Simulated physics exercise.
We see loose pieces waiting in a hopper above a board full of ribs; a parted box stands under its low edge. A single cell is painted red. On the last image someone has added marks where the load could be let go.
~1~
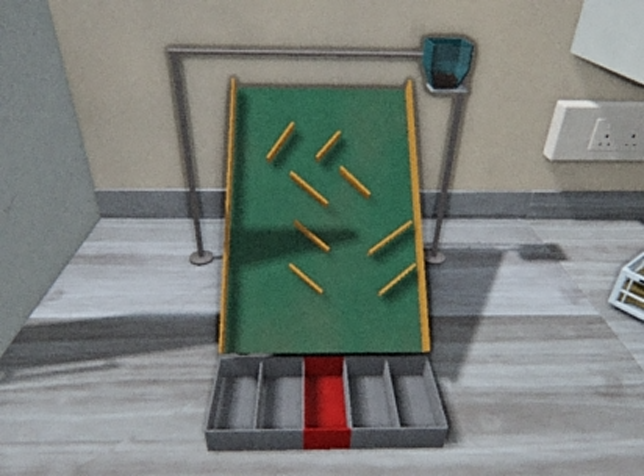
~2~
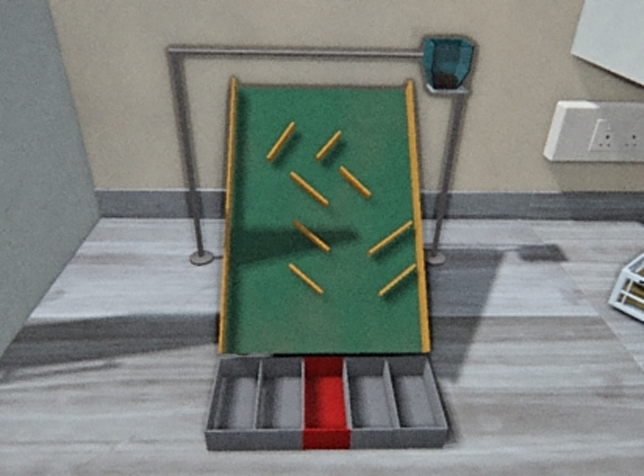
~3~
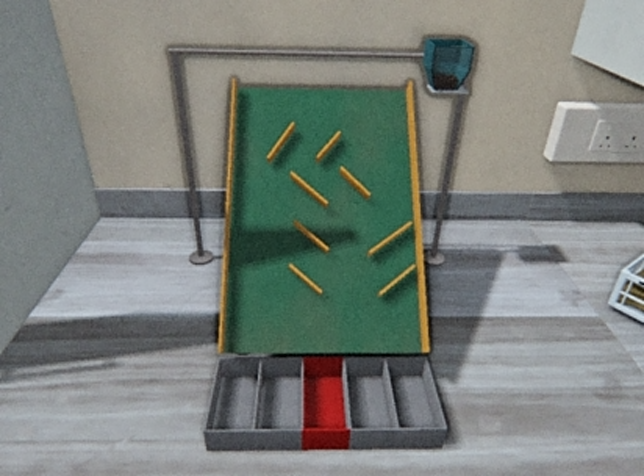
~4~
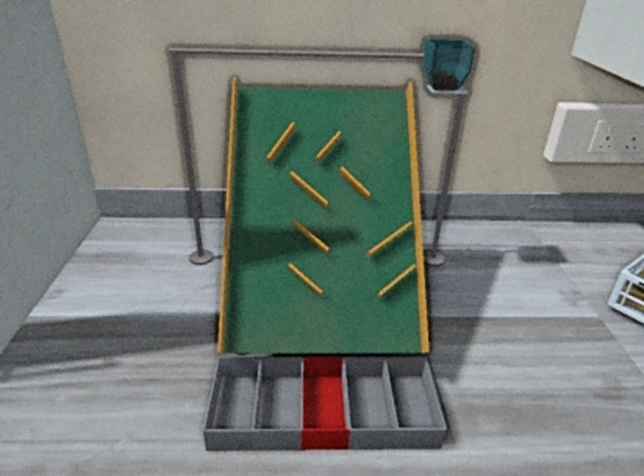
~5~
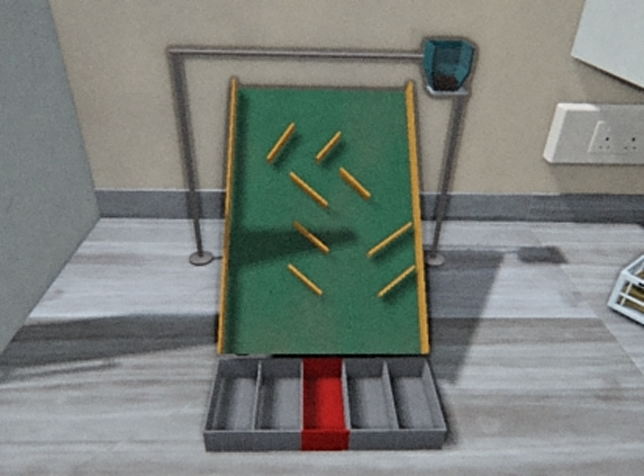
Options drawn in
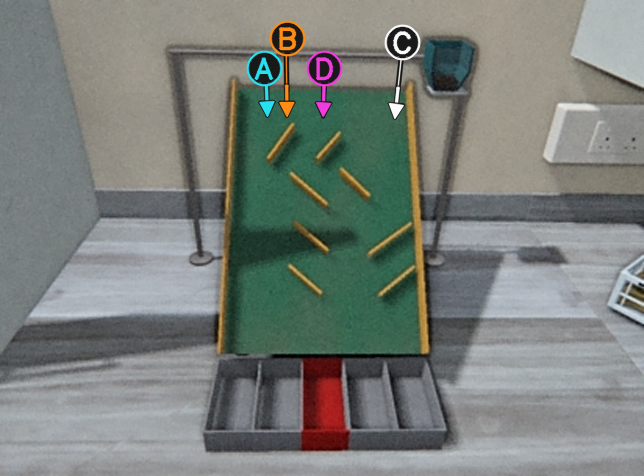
A green board with yellow edges and slanted yellow ribs leans on a grey wooden-look floor before a beige wall, seen from the front and slightly above. A teal hopper holding dark pieces sits on a grey metal frame at the upper right, and a grey box with five cells, the middle one red, lies below. Nothing visibly moves, and the camera stays still.
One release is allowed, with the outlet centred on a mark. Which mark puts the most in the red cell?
Mark C.
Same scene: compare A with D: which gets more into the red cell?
Here it is mark D.
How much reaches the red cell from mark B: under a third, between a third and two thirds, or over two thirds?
Under a third.
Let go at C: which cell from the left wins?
It is the third one.
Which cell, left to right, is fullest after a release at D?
The fourth.
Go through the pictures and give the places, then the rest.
The first frame shows hopper at (444, 79), chocolate balls, door shut.
The second frame shows ribs (268, 158) to (293, 122), (317, 157) to (340, 131), (291, 172) to (327, 203).
The third frame shows ribs (341, 167) to (370, 195), (295, 220) to (328, 249), (370, 252) to (412, 222).
The fourth frame shows ribs (289, 264) to (321, 292), (380, 294) to (415, 265).
The fifth frame shows red cell at (325, 439), number 3 of 5 from the left.
On the marked copy, mark A meets the board at (267, 111); mark B meets the board at (287, 111); mark C meets the board at (395, 113); mark D meets the board at (323, 111).
Choosing A, a stray few in the red cell, most in other cells, about a quarter outside the box.
Choosing B, a small part in the red cell, about two thirds in other cells, about a quarter outside the box.
Choosing C, about two thirds in the red cell, about a quarter in other cells, a small part outside the box.
Choosing D, a small part in the red cell, about two thirds in other cells, about a quarter outside the box.
